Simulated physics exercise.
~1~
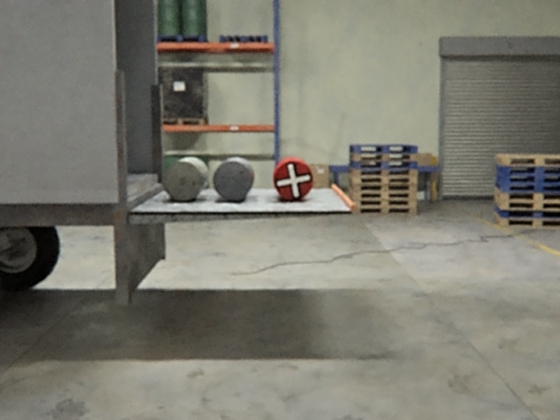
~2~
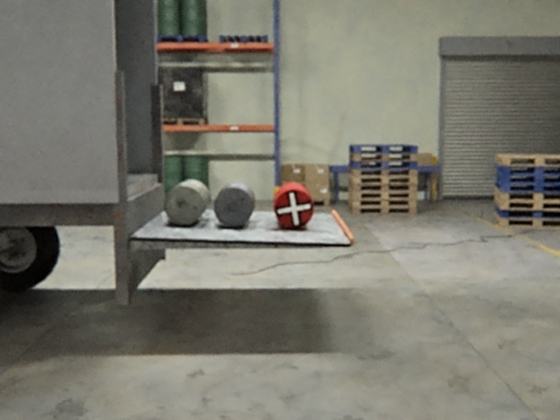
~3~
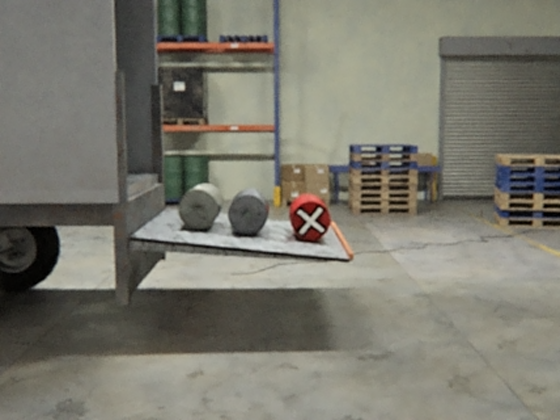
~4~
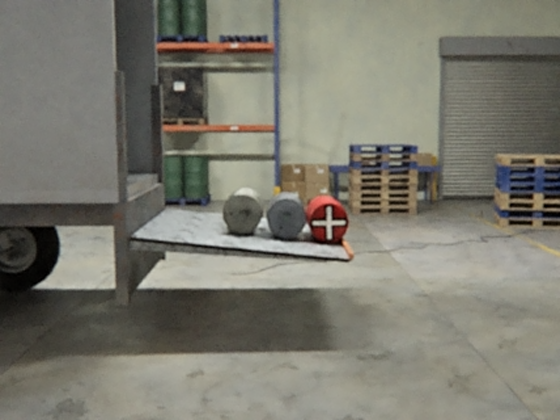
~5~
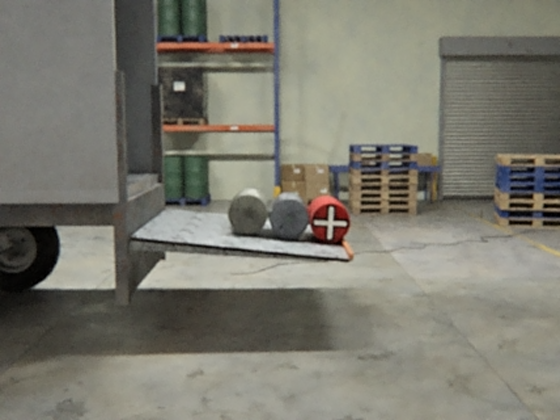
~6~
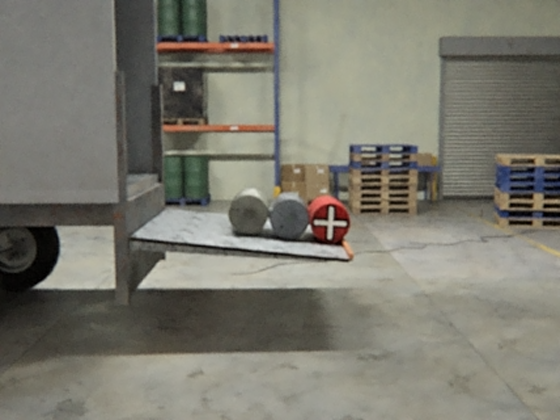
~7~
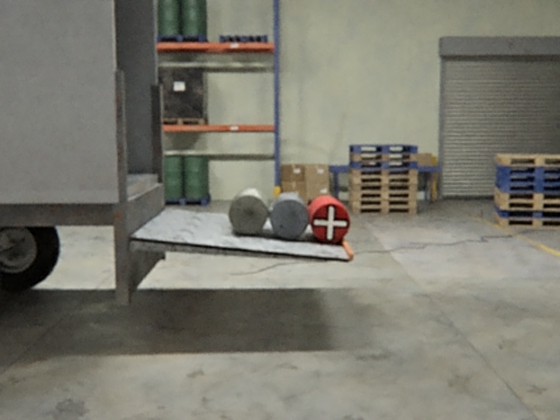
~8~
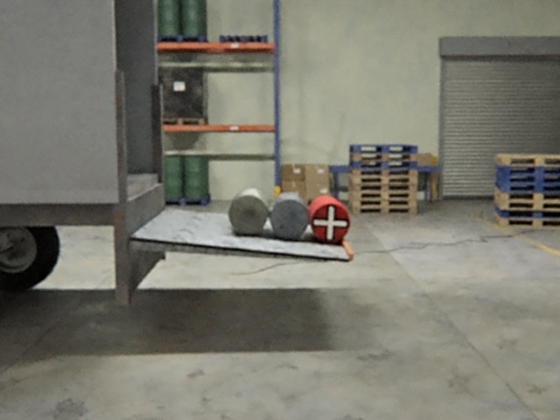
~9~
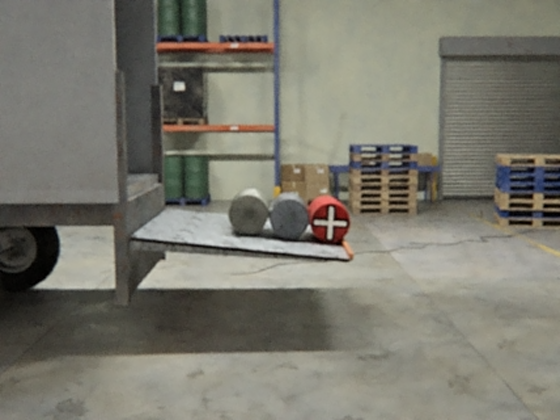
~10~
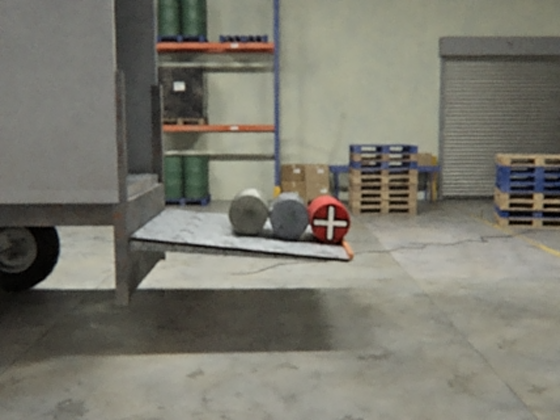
A red keg marked with a white cross and two grey ones sat on a truck's lift plate, which dropped a little and tilted down to the right. All three rolled down it and came to rest bunched together at the raised outer edge.
